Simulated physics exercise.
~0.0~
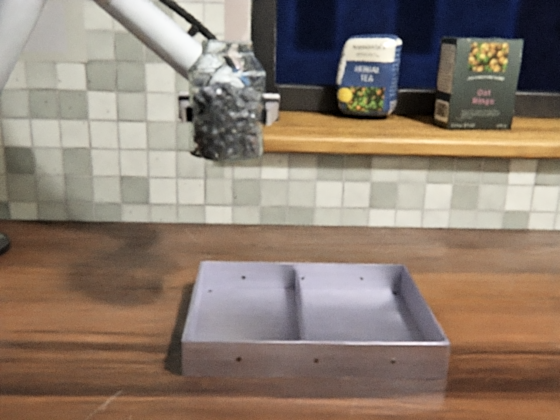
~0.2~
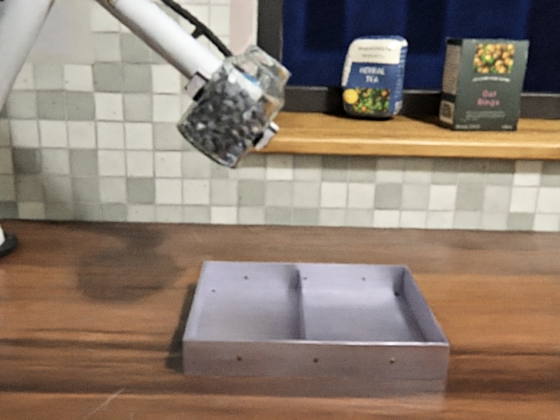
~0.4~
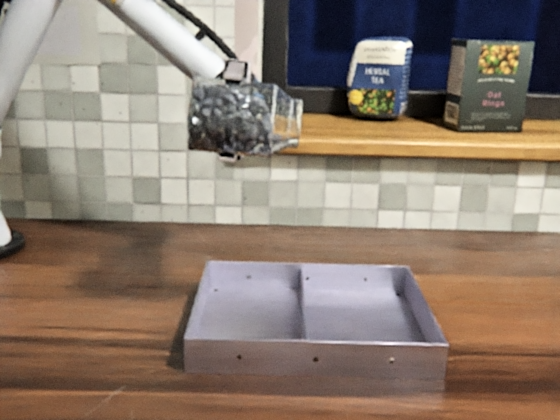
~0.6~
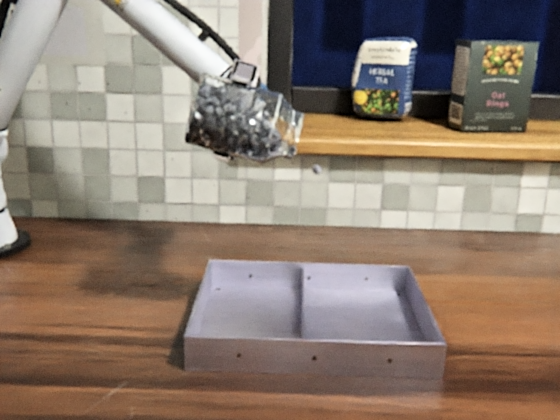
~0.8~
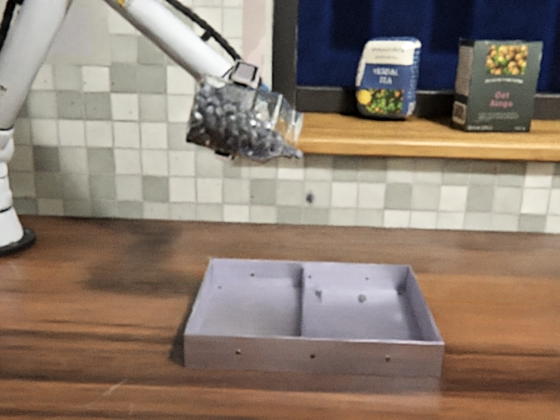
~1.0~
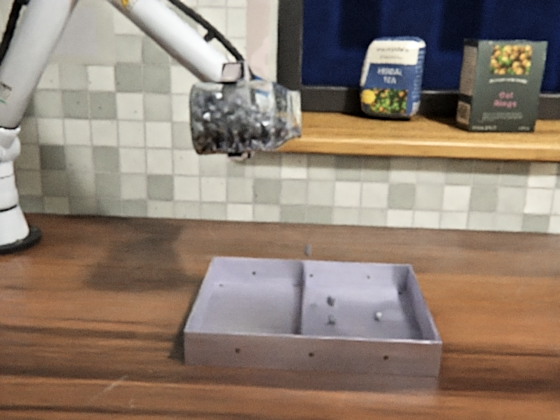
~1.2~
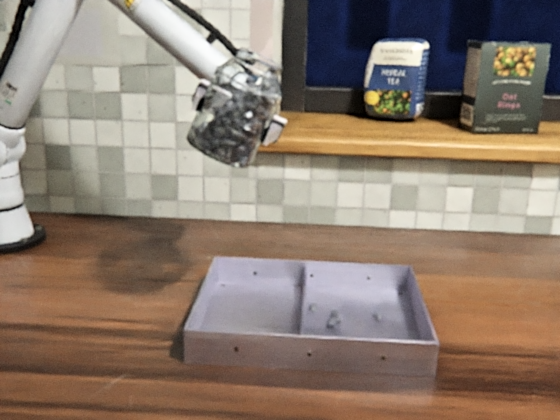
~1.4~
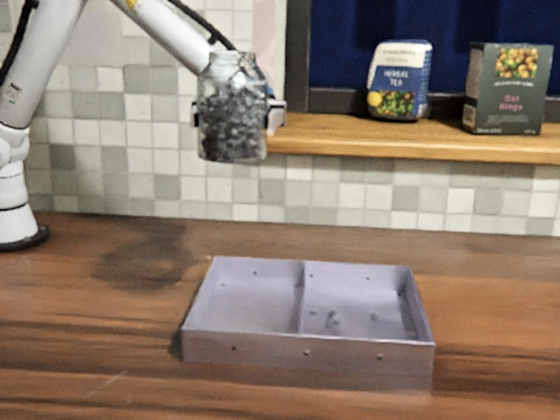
A robot arm tips a jar of pebbles, drops a few into a tray, then rights it.
